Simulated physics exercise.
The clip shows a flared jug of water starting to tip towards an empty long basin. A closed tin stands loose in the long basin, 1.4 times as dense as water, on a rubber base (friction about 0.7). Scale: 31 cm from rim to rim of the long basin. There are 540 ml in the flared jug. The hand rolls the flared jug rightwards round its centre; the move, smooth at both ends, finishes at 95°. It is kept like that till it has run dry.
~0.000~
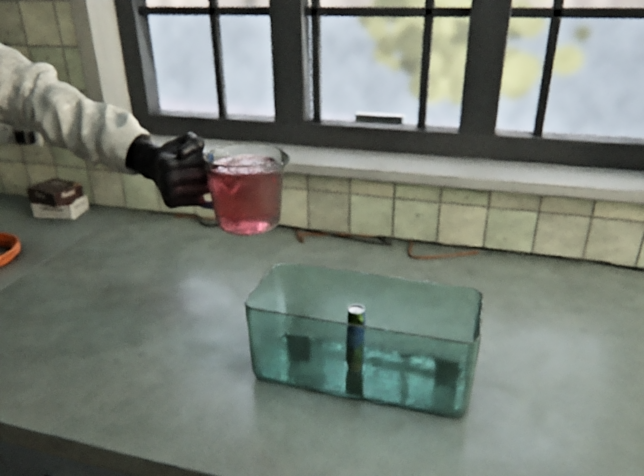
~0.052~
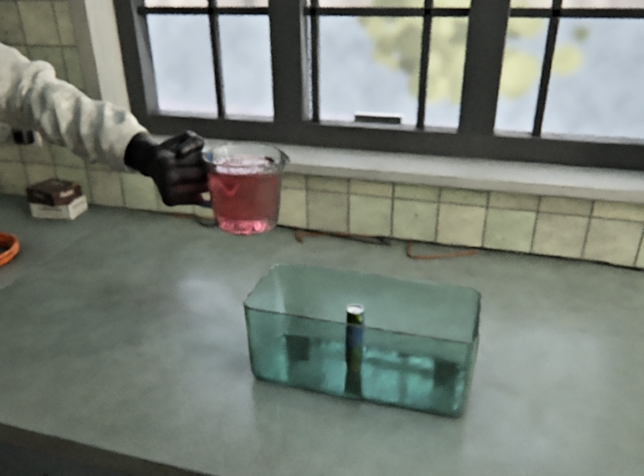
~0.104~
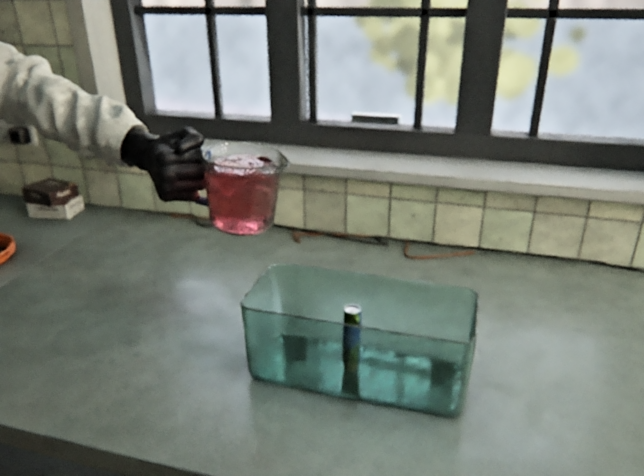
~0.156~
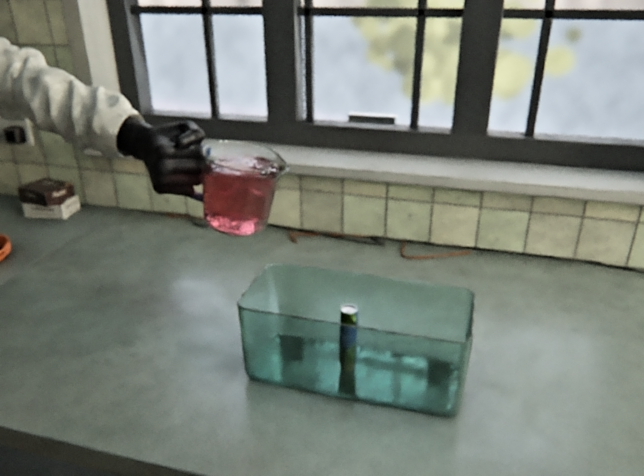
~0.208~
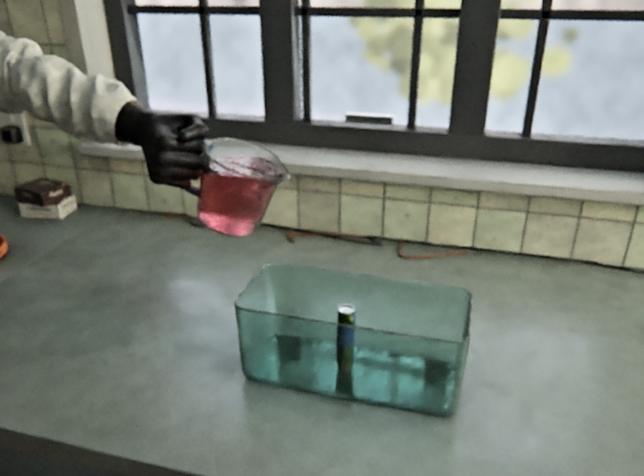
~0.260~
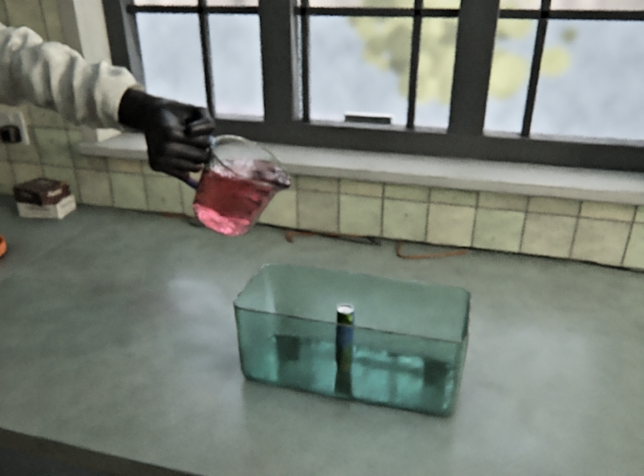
Black-gloved hand gradually tilting a glass jug of pink liquid rightwards above a greenish clear basin with a small cylinder standing inside.
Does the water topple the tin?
It goes over.
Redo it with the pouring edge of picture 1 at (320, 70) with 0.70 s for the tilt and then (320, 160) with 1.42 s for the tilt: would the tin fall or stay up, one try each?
First it keeps standing; then it keeps standing.
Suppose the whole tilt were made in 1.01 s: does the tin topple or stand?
The tin falls.
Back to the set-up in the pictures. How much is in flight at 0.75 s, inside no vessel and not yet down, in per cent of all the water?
Near 18 in a hundred.
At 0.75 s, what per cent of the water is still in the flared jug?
About 16 per cent.
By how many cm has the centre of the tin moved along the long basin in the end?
About 8.0 cm.
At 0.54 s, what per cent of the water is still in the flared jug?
Some 56 per cent.
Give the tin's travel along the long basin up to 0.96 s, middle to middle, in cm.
Some 8 cm.
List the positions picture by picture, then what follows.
In the first picture, tilt 0°; pouring edge (290, 160); surface from (214, 162) to (282, 168); the long basin's rim runs from (260, 284) to (481, 316); the tin's top is at (356, 312).
In the second picture, tilt 1°; pouring edge (289, 161); surface from (214, 161) to (281, 168).
In the third picture, tilt 5°; pouring edge (289, 164); surface from (212, 161) to (280, 169).
In the fourth picture, tilt 11°; pouring edge (289, 170); surface from (211, 161) to (280, 170).
In the fifth picture, tilt 19°; pouring edge (289, 178); surface from (210, 163) to (284, 173).
In the sixth picture, tilt 29°; pouring edge (290, 187); surface from (209, 168) to (290, 181); 1 per cent is over the edge.
Then, 0.54 s in, the tilt is 84° and 57 per cent is still to pour; the tin stands where it began.
Then, 0.75 s in, the tilt is 95° and 16 per cent is still to pour; the tin leans 20°.
Then, 0.96 s in, the tilt is 95° and 4 per cent is still to pour; the tin lies on its side.
Then, 1.20 s in, the tilt is 95° and 1 per cent is still to pour; the tin lies on its side.
Finally, the tin lies on its side.
